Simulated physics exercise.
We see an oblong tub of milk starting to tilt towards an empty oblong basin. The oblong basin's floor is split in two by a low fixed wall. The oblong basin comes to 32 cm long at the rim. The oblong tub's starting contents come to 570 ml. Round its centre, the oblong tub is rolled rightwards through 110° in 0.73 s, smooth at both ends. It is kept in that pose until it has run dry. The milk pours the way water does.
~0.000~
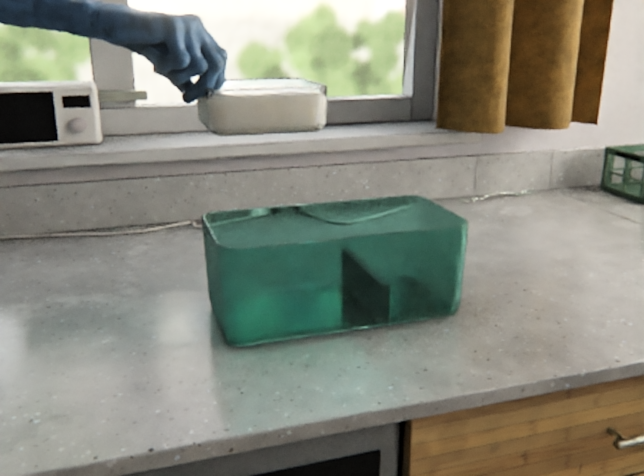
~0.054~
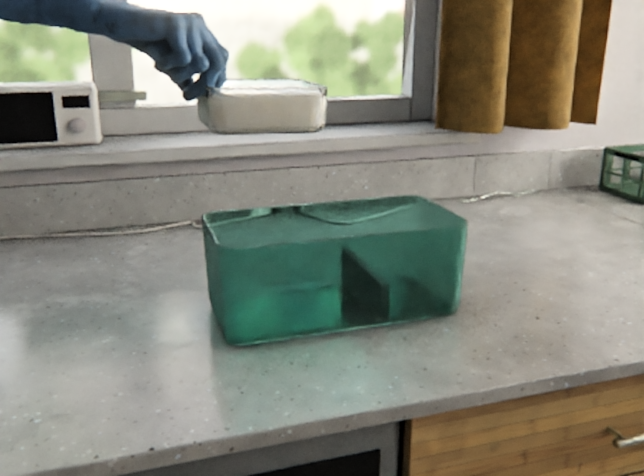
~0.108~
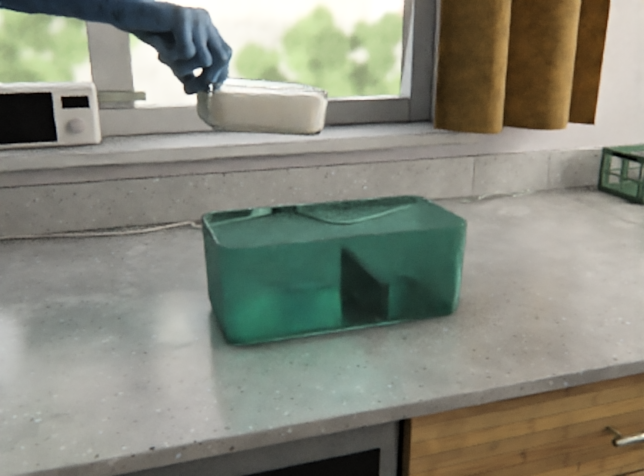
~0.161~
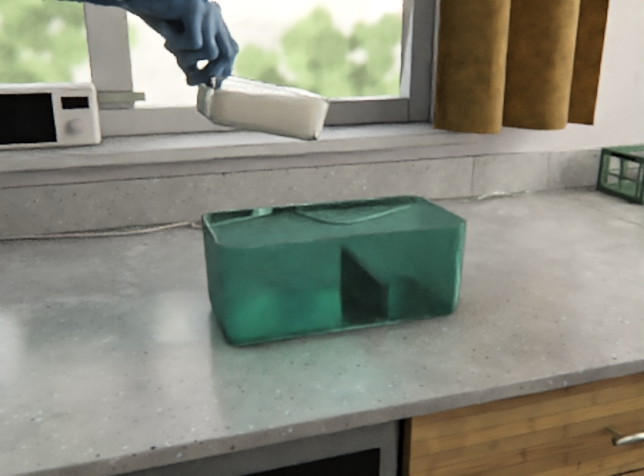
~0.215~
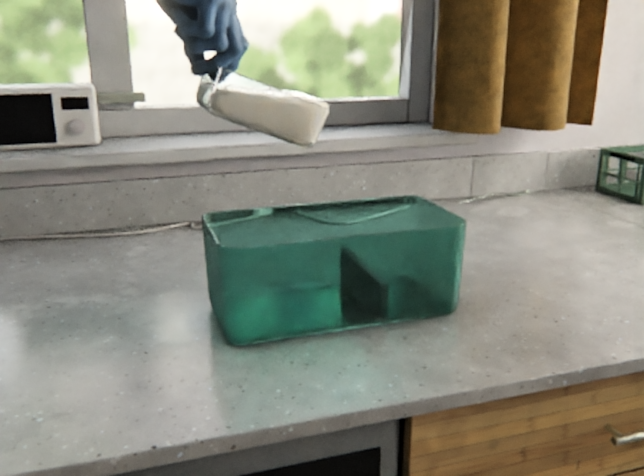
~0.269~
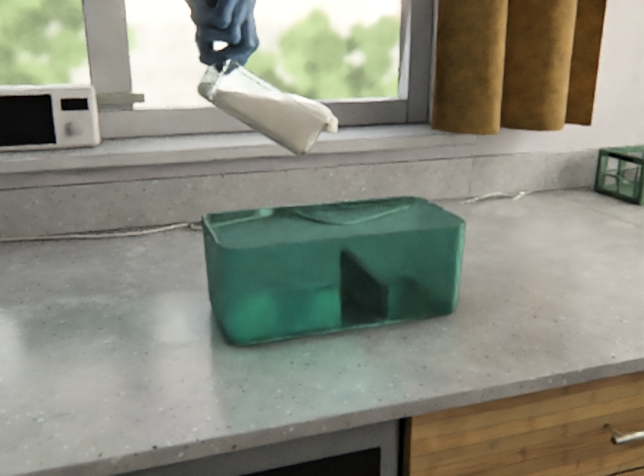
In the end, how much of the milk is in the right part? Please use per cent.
Roughly 43 percent is in the right part.
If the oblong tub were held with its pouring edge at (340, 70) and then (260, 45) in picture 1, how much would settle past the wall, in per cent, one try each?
Try 1: 65 %; try 2: 5 %.
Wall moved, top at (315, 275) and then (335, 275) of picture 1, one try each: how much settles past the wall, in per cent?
I'd put it at about 85 per cent for the first and about 75 per cent for the second.
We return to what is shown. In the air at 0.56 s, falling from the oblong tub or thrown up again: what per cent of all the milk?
Estimate: About 36 % of all of it.
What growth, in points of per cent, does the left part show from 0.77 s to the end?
Close to 3% of the whole.
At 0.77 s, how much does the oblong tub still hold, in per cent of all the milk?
1 %.
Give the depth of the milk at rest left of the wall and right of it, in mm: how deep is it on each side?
I'd expect close to 10 mm on the left and close to 16 mm on the right.
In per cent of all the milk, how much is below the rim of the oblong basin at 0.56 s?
Around 56%.
After 0.56 s the tilt is 95° and 6 per cent is still to pour, 21 is left of the wall and 35 right of it.
After 0.77 s the tilt is 110° and 1 per cent is still to pour, 50 is left of the wall and 43 right of it.
After 0.99 s the tilt is 110° and 0 per cent is still to pour, 53 is left of the wall and 43 right of it.
After 1.23 s the tilt is 110° and 0 per cent is still to pour, 53 is left of the wall and 43 right of it.
In the end 53 per cent lies left of the wall, 43 right of it and 4 outside.
